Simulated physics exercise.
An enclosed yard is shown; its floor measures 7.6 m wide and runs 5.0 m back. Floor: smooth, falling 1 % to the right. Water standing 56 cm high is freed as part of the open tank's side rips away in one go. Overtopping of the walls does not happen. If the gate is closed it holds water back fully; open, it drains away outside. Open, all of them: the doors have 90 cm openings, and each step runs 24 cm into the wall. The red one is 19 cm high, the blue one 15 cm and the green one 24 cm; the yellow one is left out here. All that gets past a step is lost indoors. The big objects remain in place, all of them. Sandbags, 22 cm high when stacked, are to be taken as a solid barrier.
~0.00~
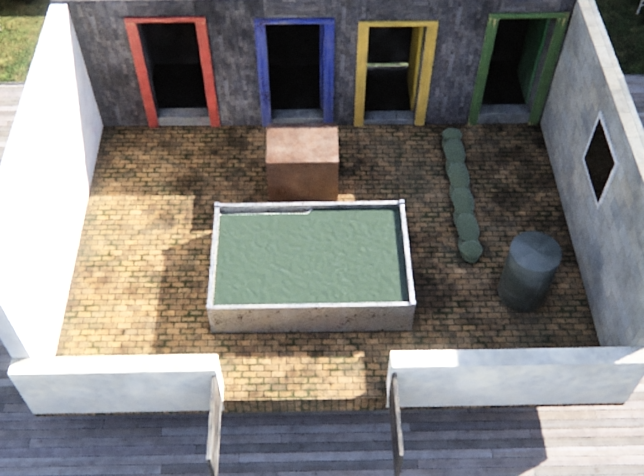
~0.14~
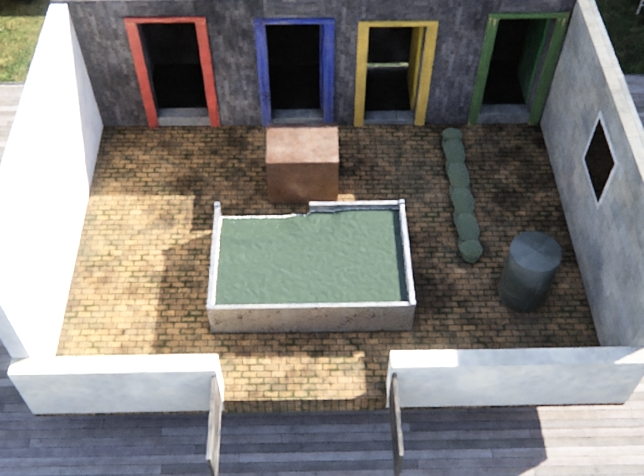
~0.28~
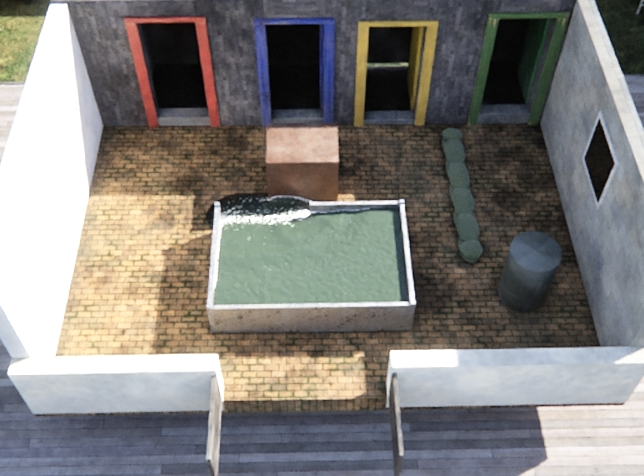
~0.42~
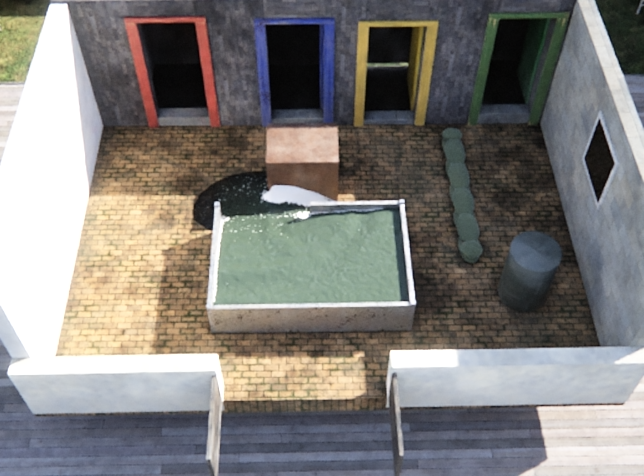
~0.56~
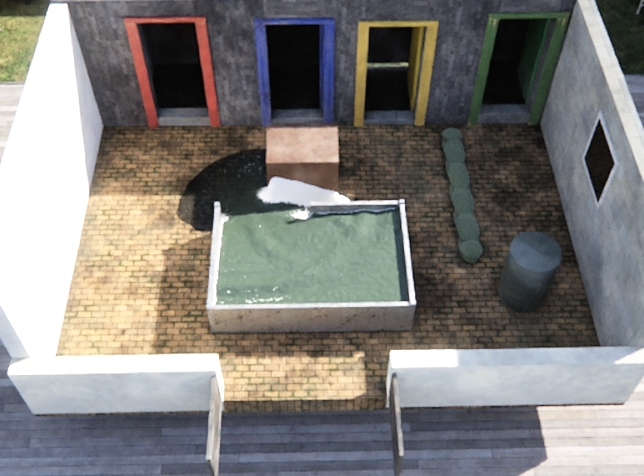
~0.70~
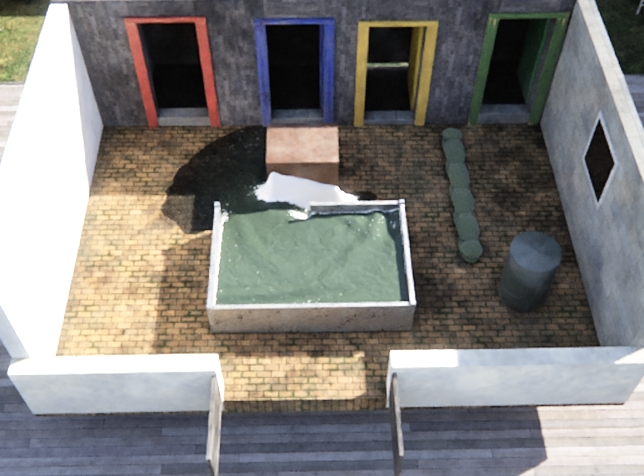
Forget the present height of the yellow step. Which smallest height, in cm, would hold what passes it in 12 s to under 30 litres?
It would have to be roughly 8.5 cm high.
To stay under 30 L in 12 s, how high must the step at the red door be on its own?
The red one would have to be about 18 cm high.
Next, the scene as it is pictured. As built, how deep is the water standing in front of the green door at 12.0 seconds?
Some 3.0 cm.
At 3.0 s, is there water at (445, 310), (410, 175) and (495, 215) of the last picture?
In order: Soaked, soaked, untouched.
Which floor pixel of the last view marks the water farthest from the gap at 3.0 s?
Somewhere near the pixel (468, 129).
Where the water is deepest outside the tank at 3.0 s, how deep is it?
Roughly 30 cm.
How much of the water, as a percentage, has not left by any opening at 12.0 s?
Share still there: Approx. 92 percent.
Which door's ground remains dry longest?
It's the green one.
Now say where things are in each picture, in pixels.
The first frame shows still water, 56 cm deep, in the open tank at (310, 255); the yellow door at (393, 80) is dry.
In the second frame, water pours out on the far side and has run 0.3 m, to a hidden place; about 11 cm deep outside, 56 cm at the back.
In the third frame, water pours out on the far side and has run 0.7 m, to (232, 199); about 12 cm deep outside, 56 cm at the back.
In the fourth frame, water pours out on the far side and has run 1.2 m, to (248, 177); about 10 cm deep outside, 56 cm at the back.
In the fifth frame, the front is at (256, 153), 1.7 m from the gap on the far side; 2.3 m2 of floor is wet, 55 cm left at the back.
In the sixth frame, the front is at (250, 130), 2.3 m from the gap on the far side; 3.3 m2 of floor is wet, 48 cm left at the back; the yellow door at (393, 80), 3.2 m from the gap, is still 1.8 m from the nearest water.
After 1.4 s water covers 20 % of the floor, deepest (42 cm) near (280, 210); it has not reached the yellow door.
After 3.0 s water covers 40 % of the floor, deepest (30 cm) near (280, 210); 7 cm at the yellow door, 0 litres in over its 10 cm step.
After 12.0 s water covers 95 % of the floor, deepest (14 cm) near (607, 379); 8 cm at the yellow door, 15 litres in over its 10 cm step.
At the yellow door as built, the water arrived by 2.0 s and peaked near 12 cm at 5.4 s.
With a step of 7 cm, 58 litres would have come in within the 12 s; with 10.5 cm, 10 litres. So under 30 litres takes about 8.5 cm.
